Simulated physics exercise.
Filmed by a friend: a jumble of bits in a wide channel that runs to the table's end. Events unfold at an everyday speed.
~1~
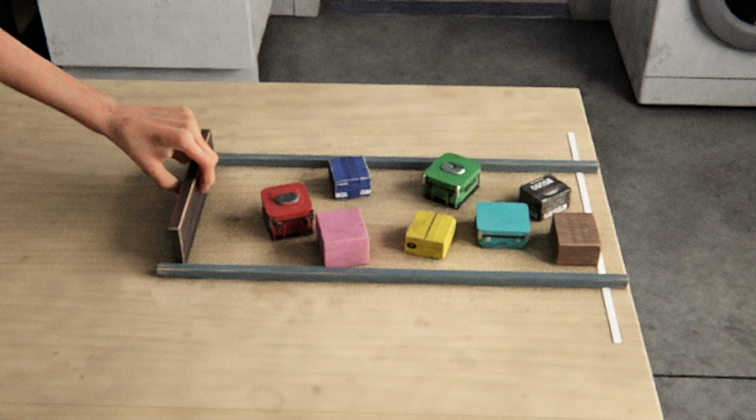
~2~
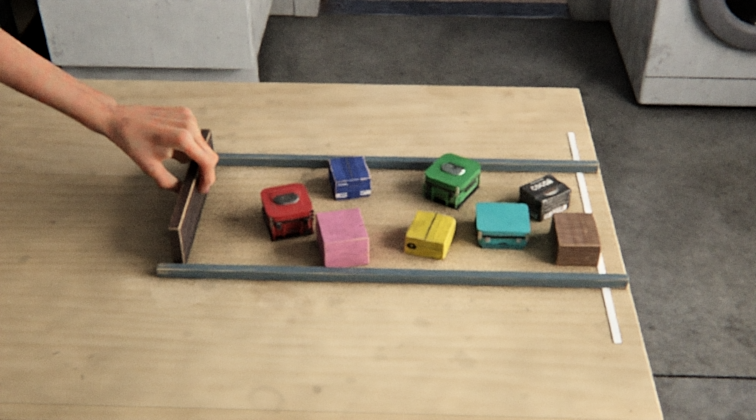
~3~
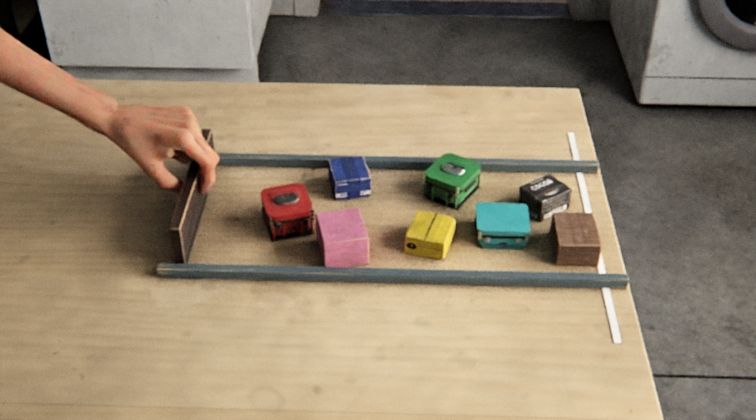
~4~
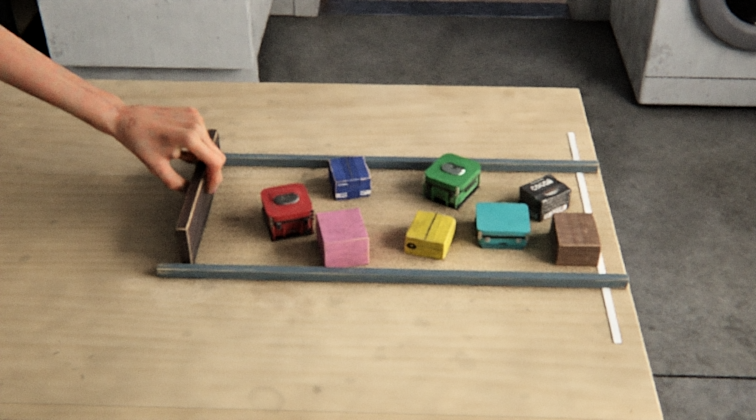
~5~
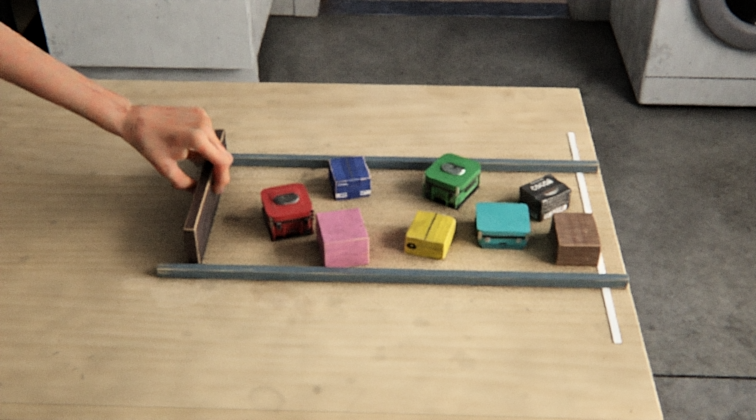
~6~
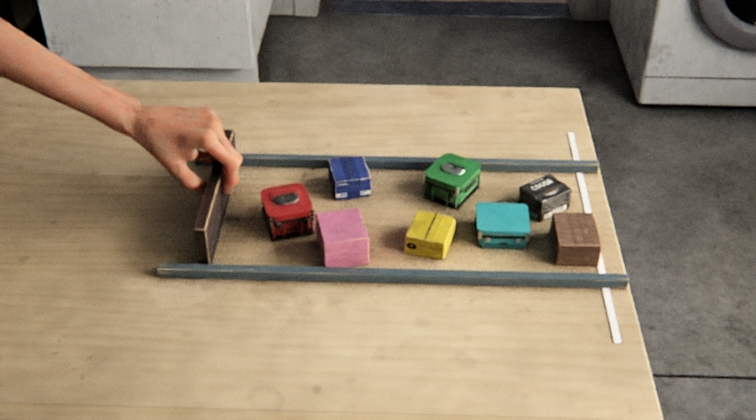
On a wooden table, a hand slides a dark board slightly right toward scattered boxes.
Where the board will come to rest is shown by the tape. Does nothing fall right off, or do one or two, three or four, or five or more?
Five or more fall off.
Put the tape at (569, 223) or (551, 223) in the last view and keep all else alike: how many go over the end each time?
Respectively 5 and 3.
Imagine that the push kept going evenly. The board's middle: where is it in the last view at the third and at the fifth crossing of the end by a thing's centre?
About (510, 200), then (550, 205).
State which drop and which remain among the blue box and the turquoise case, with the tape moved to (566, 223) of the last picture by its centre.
Well, the blue box sits tight, and the turquoise case plunges.
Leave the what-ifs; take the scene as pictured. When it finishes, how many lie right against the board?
It adds up to 3.
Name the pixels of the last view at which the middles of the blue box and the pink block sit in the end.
Blue box at (603, 185), pink block at (625, 252).
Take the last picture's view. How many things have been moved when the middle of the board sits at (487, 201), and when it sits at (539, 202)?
8, then 8.
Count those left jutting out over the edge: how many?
My count gives 3.
Early on, none off yet; brown block at rest near (575, 239); black box at rest near (545, 197); turquoise case at rest near (502, 226).
Finally, the number that fall off is five or more; lost, yellow box, green case, turquoise case, black box and brown block.
